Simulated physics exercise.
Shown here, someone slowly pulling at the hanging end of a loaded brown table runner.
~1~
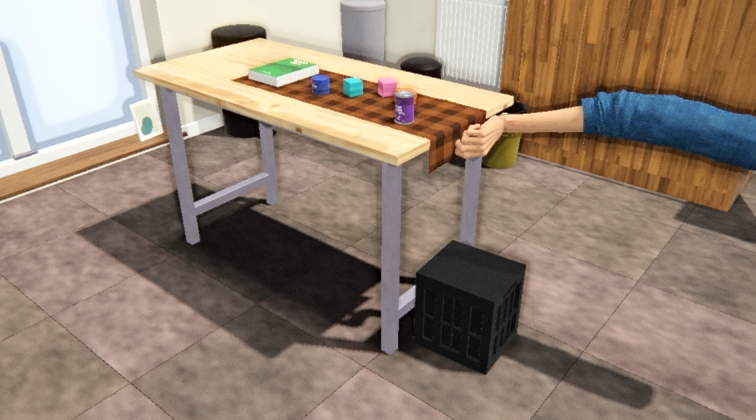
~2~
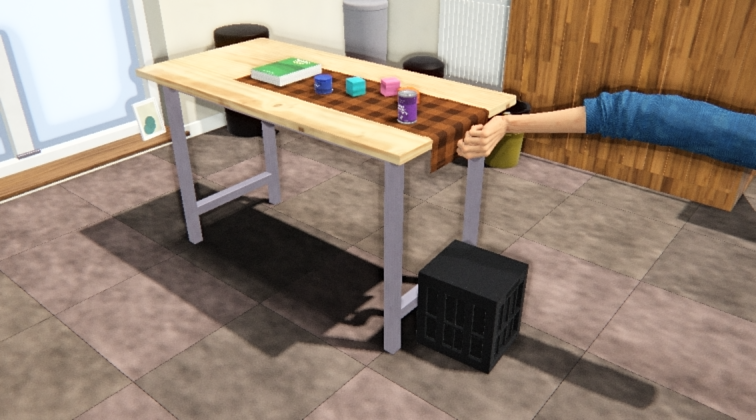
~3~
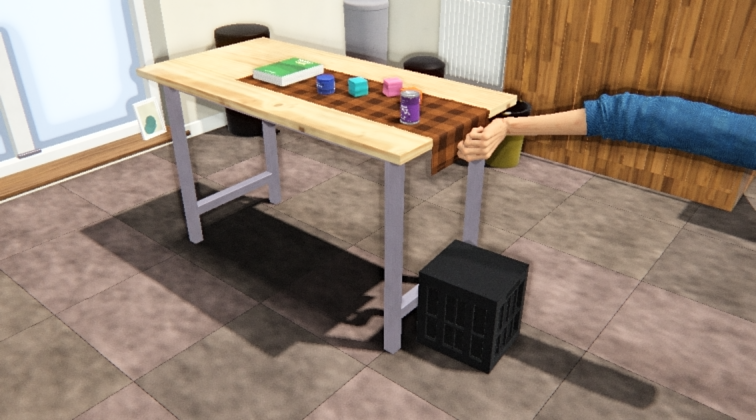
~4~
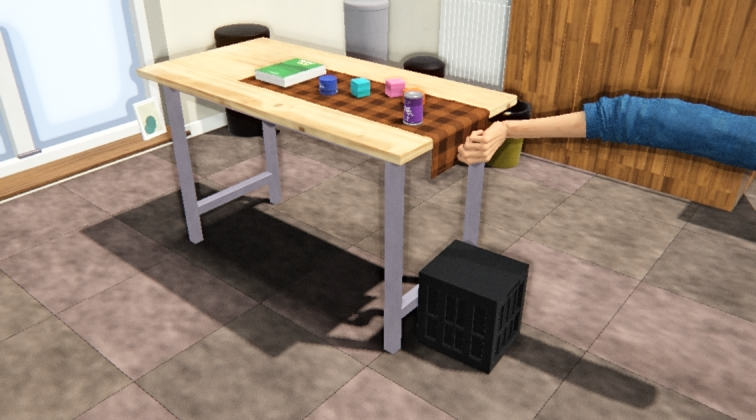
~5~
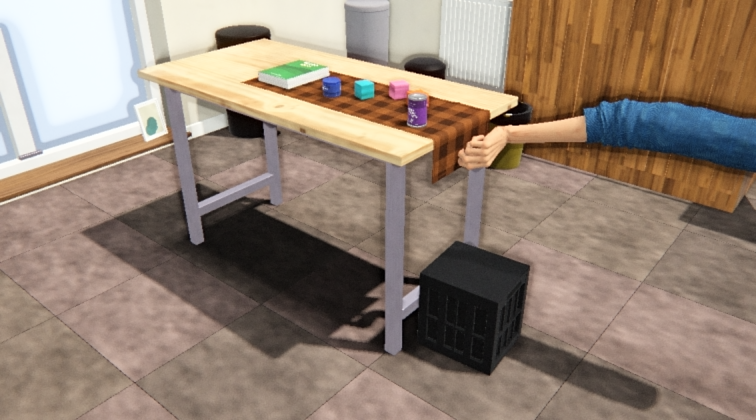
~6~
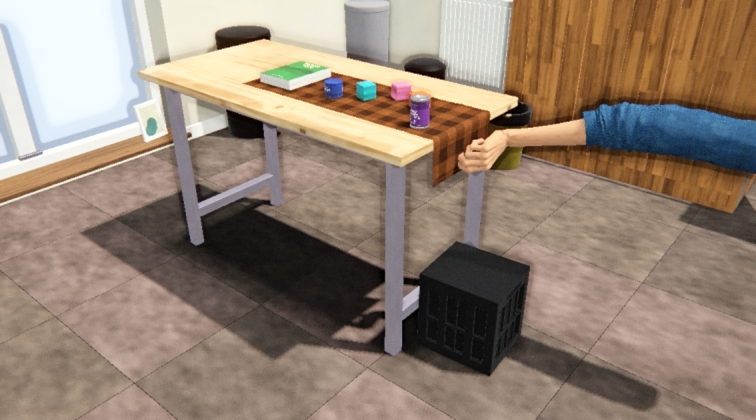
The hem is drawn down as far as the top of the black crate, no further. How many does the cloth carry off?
The count of fallen things is three.
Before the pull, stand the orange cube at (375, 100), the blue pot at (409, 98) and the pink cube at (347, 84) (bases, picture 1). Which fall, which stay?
The orange cube falls, the blue pot drops off, the pink cube remains up.
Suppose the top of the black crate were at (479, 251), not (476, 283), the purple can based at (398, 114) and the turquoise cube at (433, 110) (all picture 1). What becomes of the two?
The purple can is carried off, the turquoise cube tumbles off.
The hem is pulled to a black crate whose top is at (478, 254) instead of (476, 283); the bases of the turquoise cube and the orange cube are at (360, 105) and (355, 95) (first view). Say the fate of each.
The turquoise cube does not fall, the orange cube survives.
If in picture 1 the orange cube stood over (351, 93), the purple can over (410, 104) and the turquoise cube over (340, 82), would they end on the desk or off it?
The orange cube holds on, the purple can drops off, the turquoise cube does not fall.
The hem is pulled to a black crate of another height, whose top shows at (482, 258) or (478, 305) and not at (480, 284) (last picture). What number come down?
Then 2 and 4.
A little later, hem near (459, 232); purple can and orange cube gone.
Next, hem on the crate; purple can, orange cube and pink cube gone.
When it is over, hem on the crate; purple can, orange cube and pink cube gone. It carries off three.
